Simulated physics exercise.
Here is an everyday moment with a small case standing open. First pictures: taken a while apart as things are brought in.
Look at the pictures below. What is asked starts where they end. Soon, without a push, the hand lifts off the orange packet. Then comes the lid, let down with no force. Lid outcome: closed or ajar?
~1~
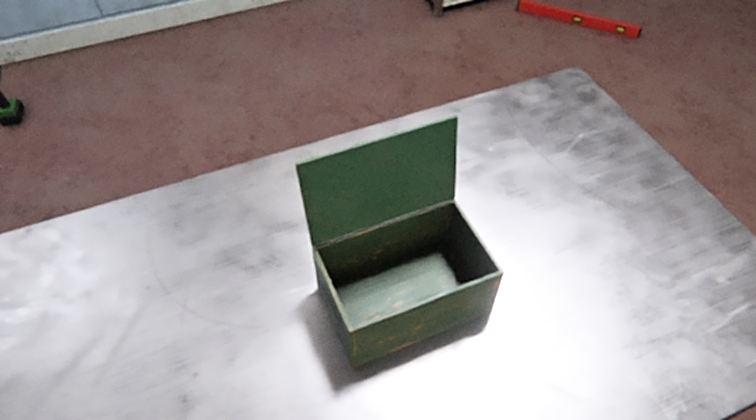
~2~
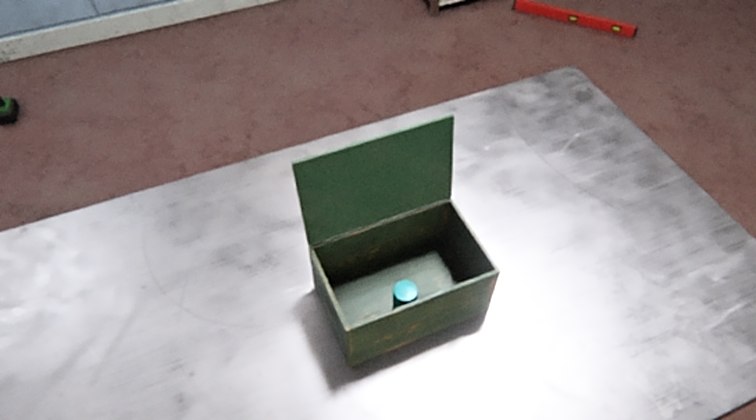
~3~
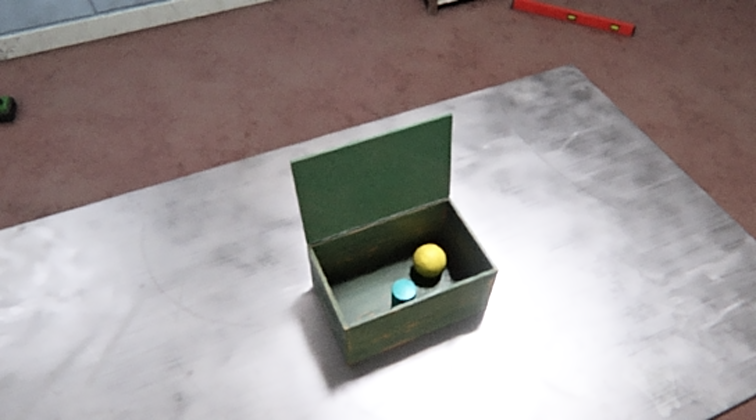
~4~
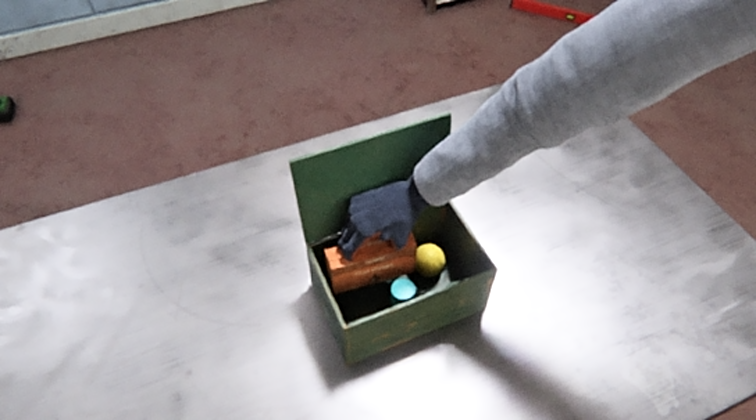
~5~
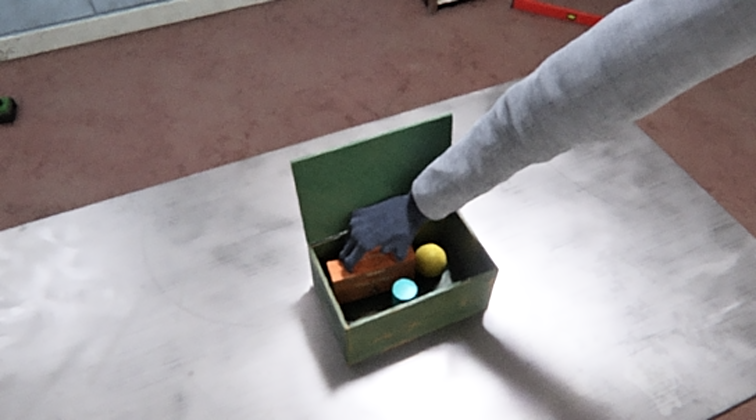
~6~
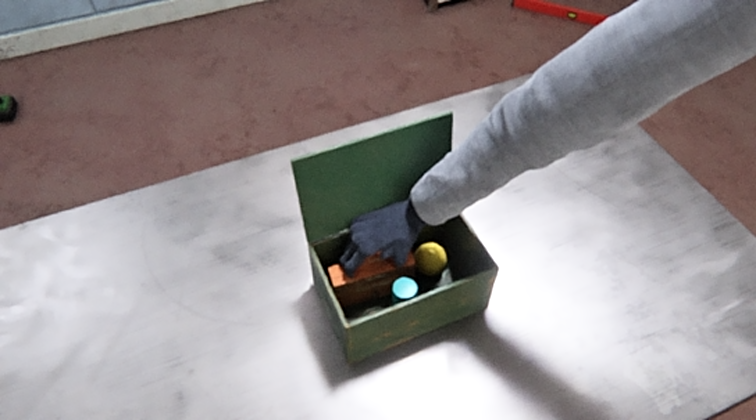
Turns out the lid lands in place.
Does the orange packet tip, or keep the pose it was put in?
Well, it stays just as set.
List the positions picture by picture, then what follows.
In the first picture, the last thing is not in view yet.
In the second picture, the last thing is not in view yet.
In the third picture, the last thing is not in view yet.
In the fourth picture, on its way; orange packet (371, 261).
In the fifth picture, on its way; orange packet (372, 273).
In the sixth picture, in place under the hand; orange packet (372, 278).
Then, 1.50 s on from there, lid 67° above the rim.
Then, 1.80 s on from there, lid 30° above the rim.
In the end, lid shut; all 3 unmoved. At the end, from the last picture's camera, orange packet near (372, 278).
